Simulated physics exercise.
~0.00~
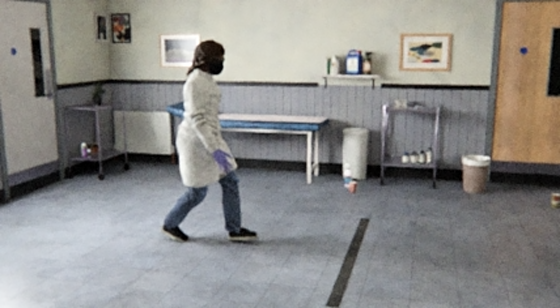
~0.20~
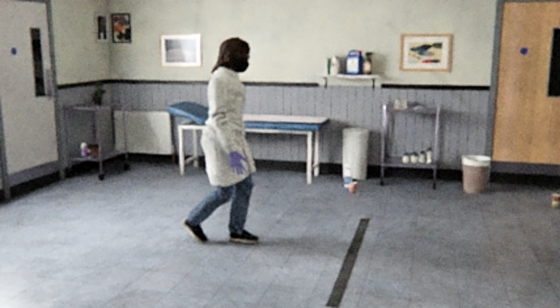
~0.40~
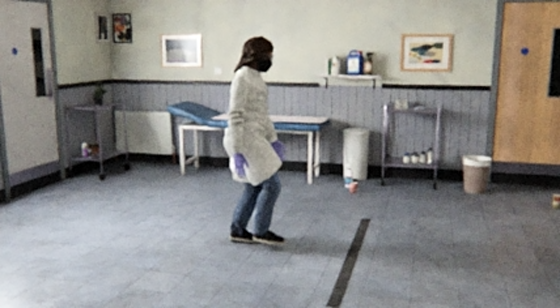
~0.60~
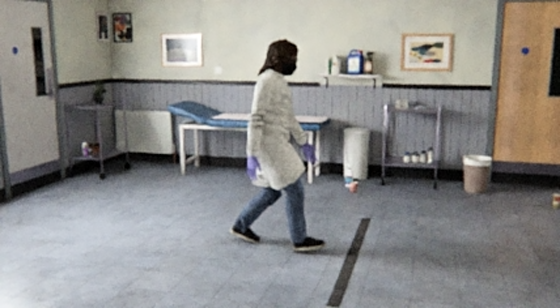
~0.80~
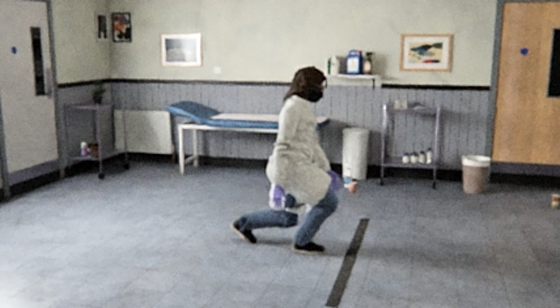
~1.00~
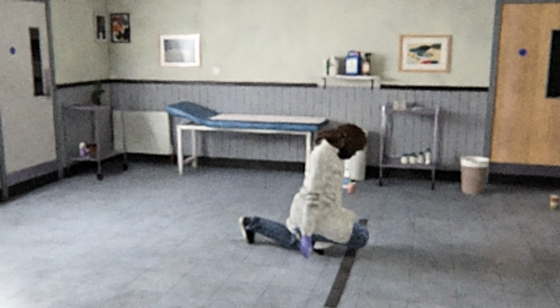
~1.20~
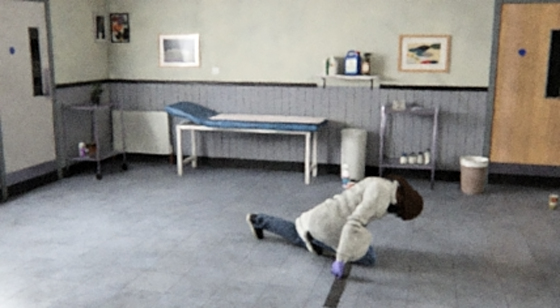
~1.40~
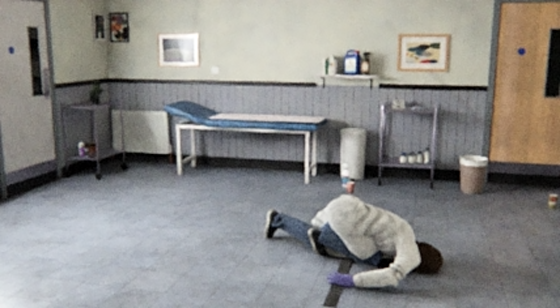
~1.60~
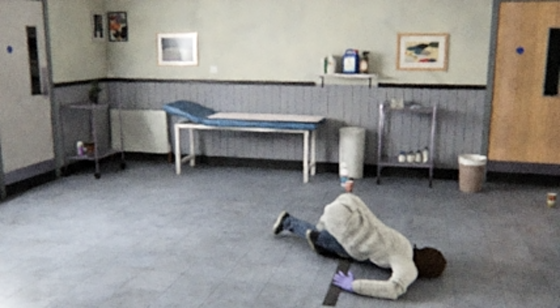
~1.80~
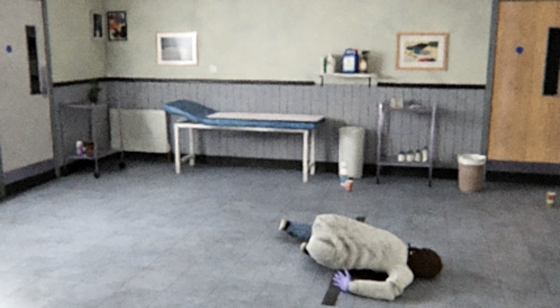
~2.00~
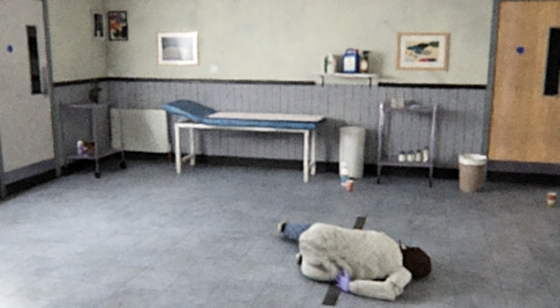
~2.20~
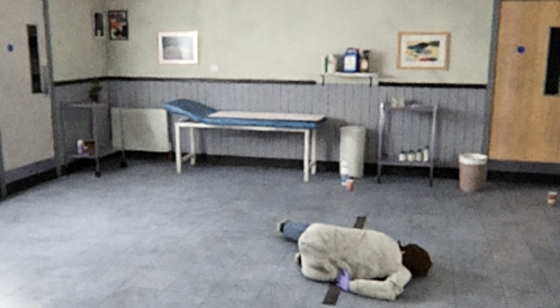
A masked person in a pale coat and purple gloves walked right across a clinic-like room, sank to their knees, pitched forward onto the floor and ended up lying curled across the black strip, head and chest beyond it, hips short of it.
